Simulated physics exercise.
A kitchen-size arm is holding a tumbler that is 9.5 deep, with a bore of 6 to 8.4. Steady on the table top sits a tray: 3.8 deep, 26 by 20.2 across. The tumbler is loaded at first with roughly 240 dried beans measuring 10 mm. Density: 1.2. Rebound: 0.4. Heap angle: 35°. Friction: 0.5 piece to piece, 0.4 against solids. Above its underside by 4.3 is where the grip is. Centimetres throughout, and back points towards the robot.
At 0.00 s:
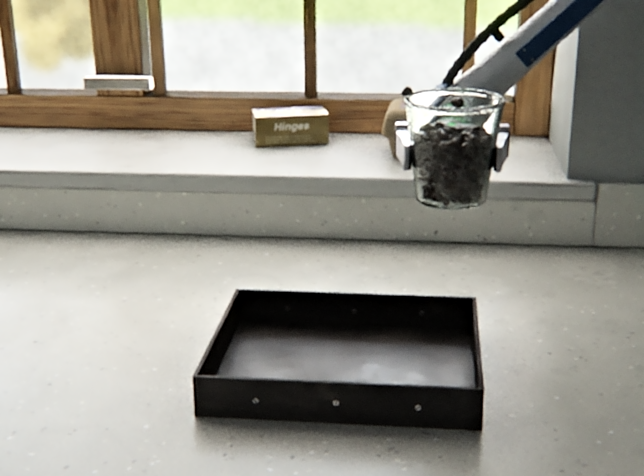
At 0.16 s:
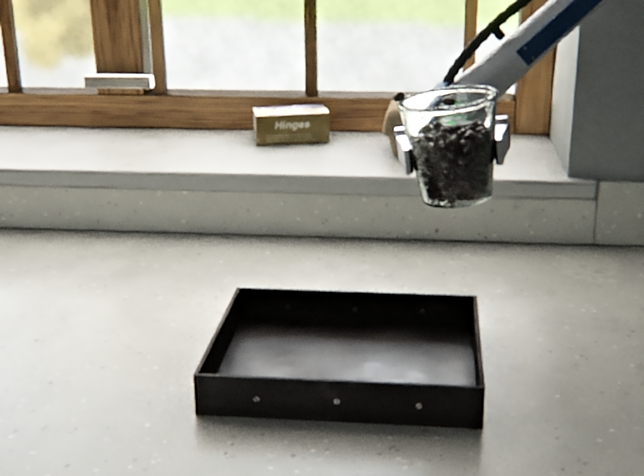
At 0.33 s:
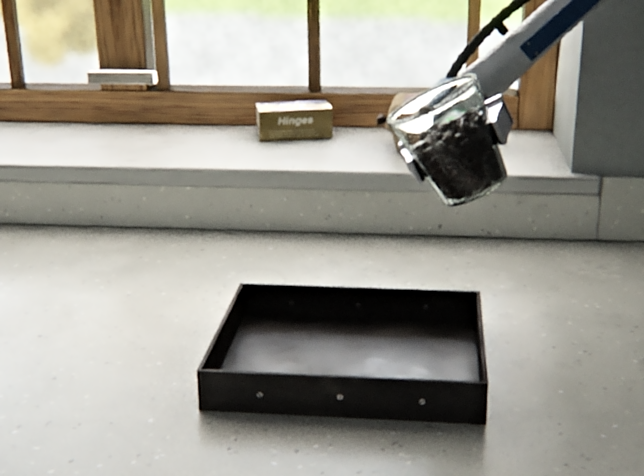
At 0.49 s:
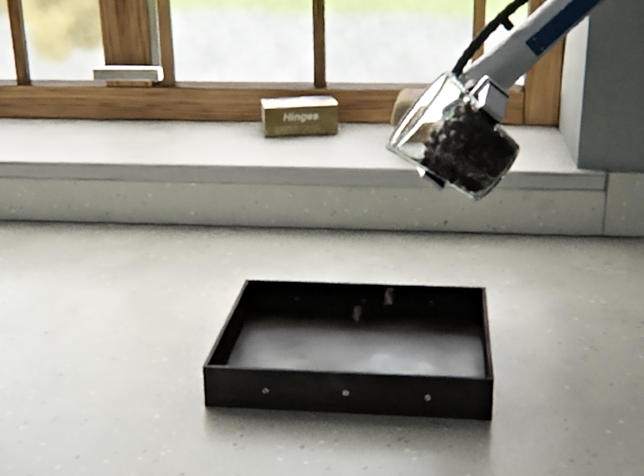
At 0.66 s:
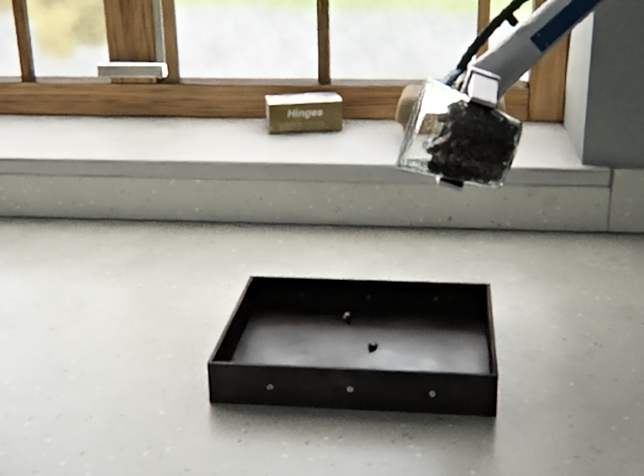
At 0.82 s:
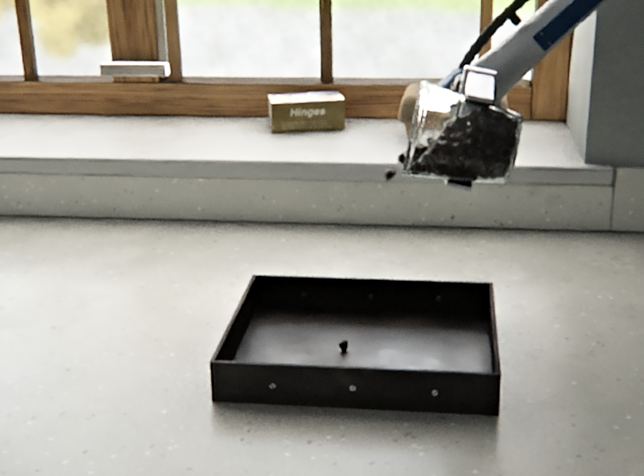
The clip opens with a robot arm holding a clear tumbler of small dark pieces upright above and behind a black tray on a countertop. The arm tips the tumbler steadily to the left until it lies nearly sideways; two pieces drop into the tray, and another emerges at the rim while most remain inside.
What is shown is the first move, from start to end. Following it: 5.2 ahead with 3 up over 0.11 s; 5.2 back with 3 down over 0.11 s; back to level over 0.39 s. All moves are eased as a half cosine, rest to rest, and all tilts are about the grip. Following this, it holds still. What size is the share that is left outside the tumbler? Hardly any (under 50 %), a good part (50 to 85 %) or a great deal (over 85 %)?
A great deal.
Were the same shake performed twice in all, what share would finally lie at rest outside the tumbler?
Approx. 100 per cent.
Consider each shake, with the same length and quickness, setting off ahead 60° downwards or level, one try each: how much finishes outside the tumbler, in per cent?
It comes to around 15 per cent on the first try and around 85 per cent on the second.
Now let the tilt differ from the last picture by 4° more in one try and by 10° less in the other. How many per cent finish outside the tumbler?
It would be around 100 and 95 per cent.
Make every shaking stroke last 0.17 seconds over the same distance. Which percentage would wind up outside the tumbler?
Roughly 60 percent then.
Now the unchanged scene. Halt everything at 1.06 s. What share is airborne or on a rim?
Roughly 98 percent.
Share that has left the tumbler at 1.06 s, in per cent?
Roughly 100 per cent by then.
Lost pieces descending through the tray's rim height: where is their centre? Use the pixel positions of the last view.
They come through centred close to (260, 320).
After 1.06 s, tilted 78° forward, highest piece 20 above the table; 4 in the tray, 239 in flight or on a rim.
After 1.31 s, tilted 18° forward, highest piece 8 above the table; 177 in the tray, 64 on the table or floor, 2 in flight or on a rim.
After 1.63 s, level, highest piece 3 above the table; 177 in the tray, 66 on the table or floor.
After 2.68 s, level, highest piece 3 above the table; 177 in the tray, 66 on the table or floor.
At rest, 177 in the tray, 66 on the table or floor. That is 100 % outside the tumbler.
